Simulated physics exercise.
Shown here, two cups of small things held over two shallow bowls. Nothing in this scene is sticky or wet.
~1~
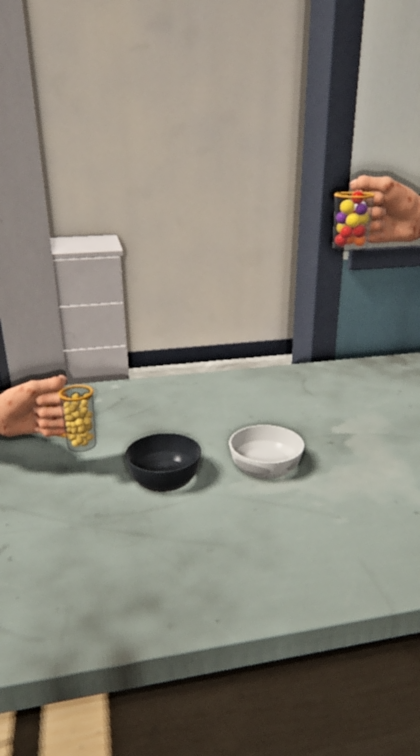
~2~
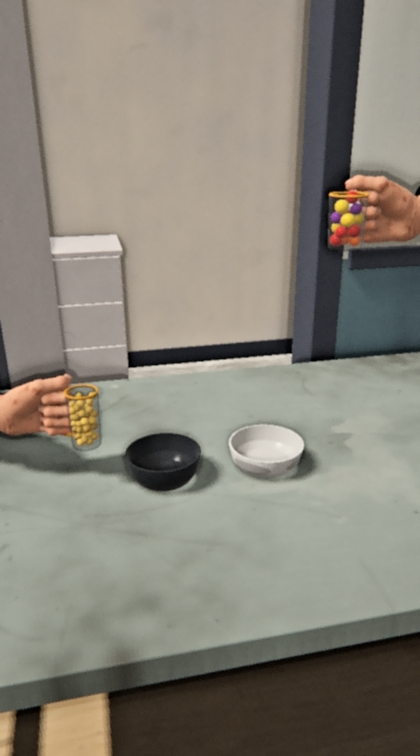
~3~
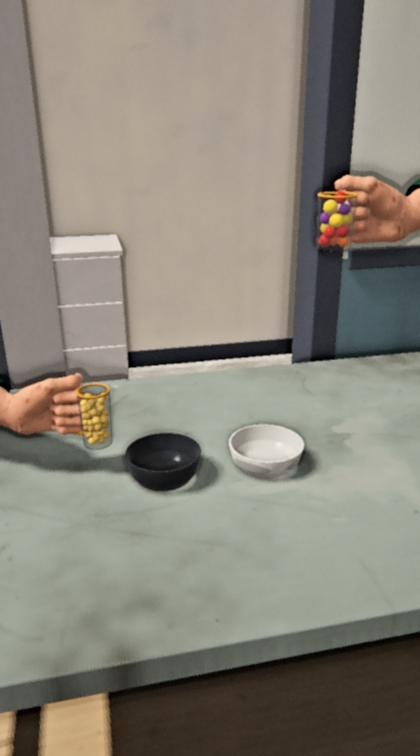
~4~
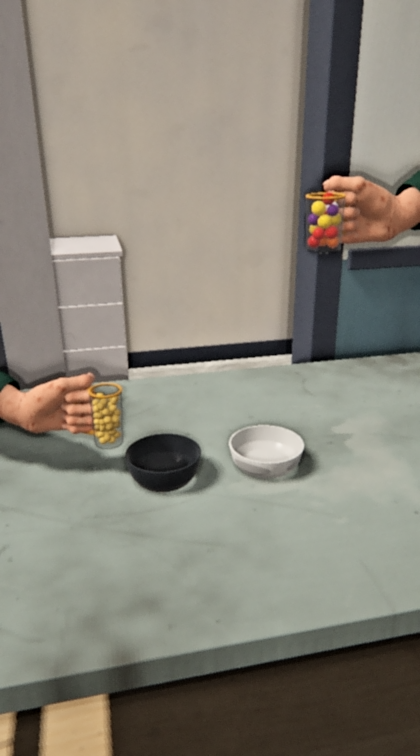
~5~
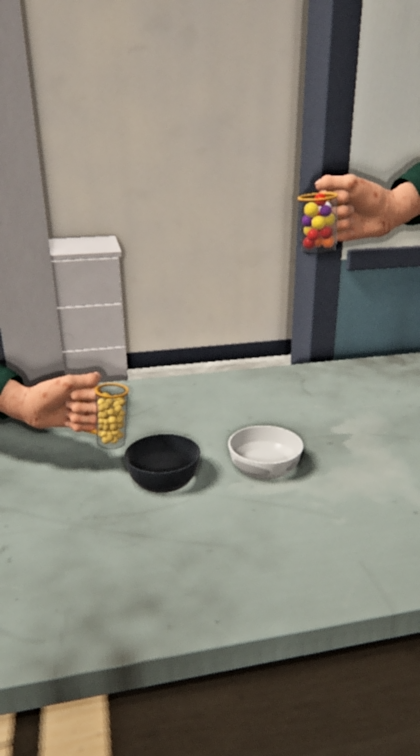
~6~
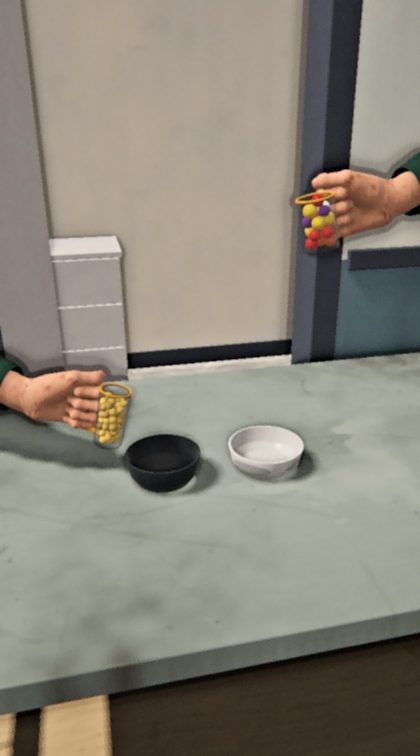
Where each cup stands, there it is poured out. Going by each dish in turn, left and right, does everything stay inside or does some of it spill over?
Left - stays inside; right - spills over.
Then, 0.26 s past the last view, left, all still in the cup; right, all still in the cup.
Then, 0.59 s past the last view, left, all still in the cup; right, nearly all still in the cup, a small part in the air.
Then, 0.95 s past the last view, left, most still in the cup, a small part in the dish, a small part in the air; right, about two thirds still in the cup, about a third in the air.
Finally, left, all in the dish, none outside the dish; right, about a quarter in the dish, most outside the dish.
